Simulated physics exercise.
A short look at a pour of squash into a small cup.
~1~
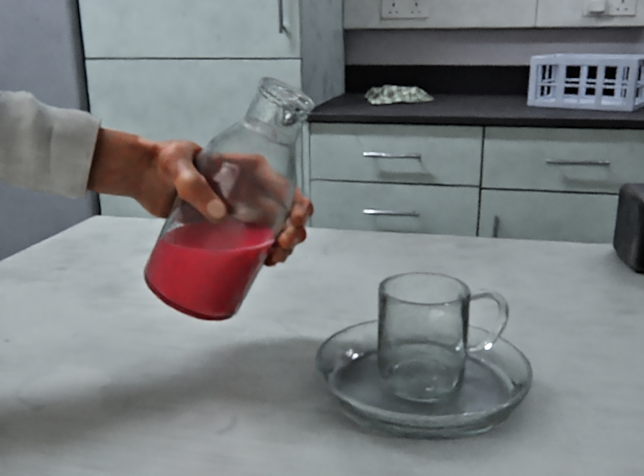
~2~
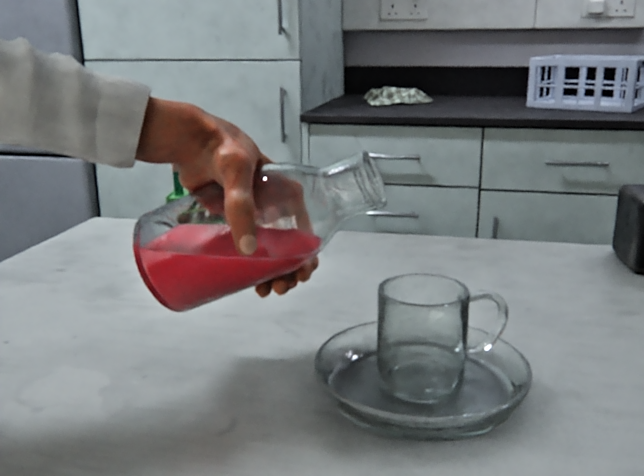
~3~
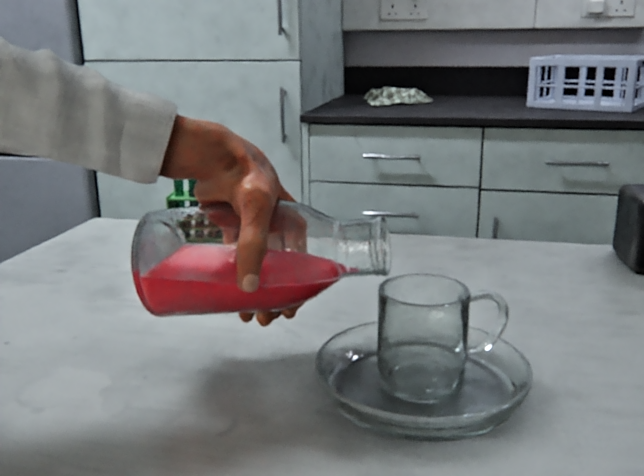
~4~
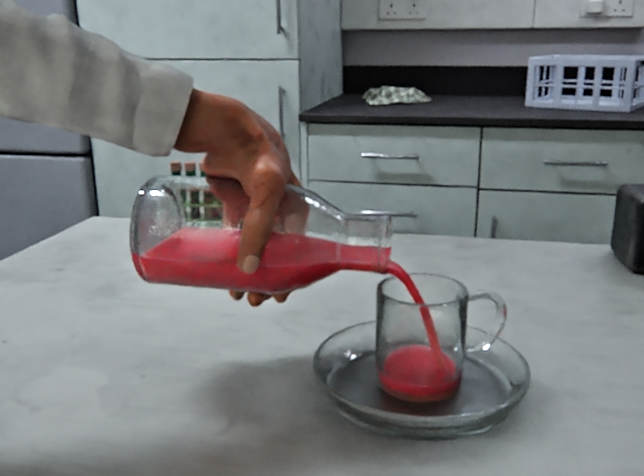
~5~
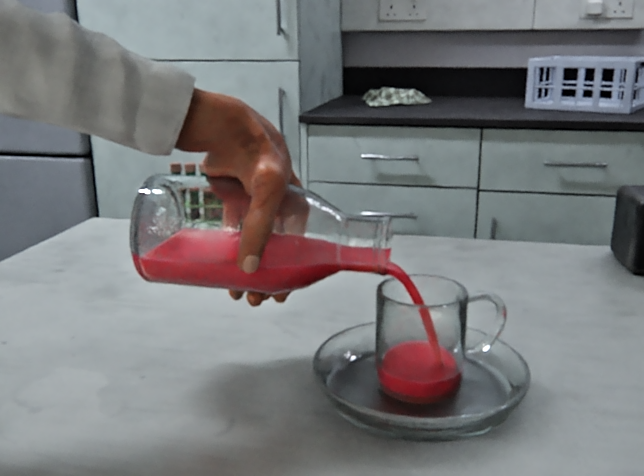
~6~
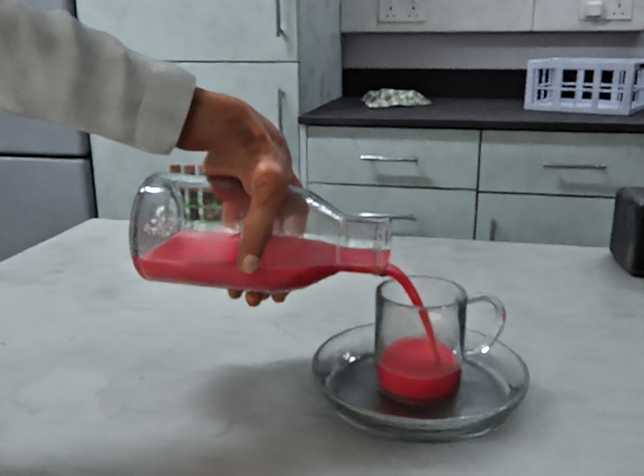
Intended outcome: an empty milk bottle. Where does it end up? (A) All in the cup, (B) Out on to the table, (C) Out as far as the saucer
The answer is C.
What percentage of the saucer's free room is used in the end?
Result: Some 20 per cent, approximately.
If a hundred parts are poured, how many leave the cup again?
That comes to roughly 20 per cent of it.
Soon after, the cup is about two thirds full; the saucer is dry.
Later, the cup is full to the brim; the saucer is wet, with room to spare.
In the end, the cup is full to the brim; the saucer is wet, with room to spare.
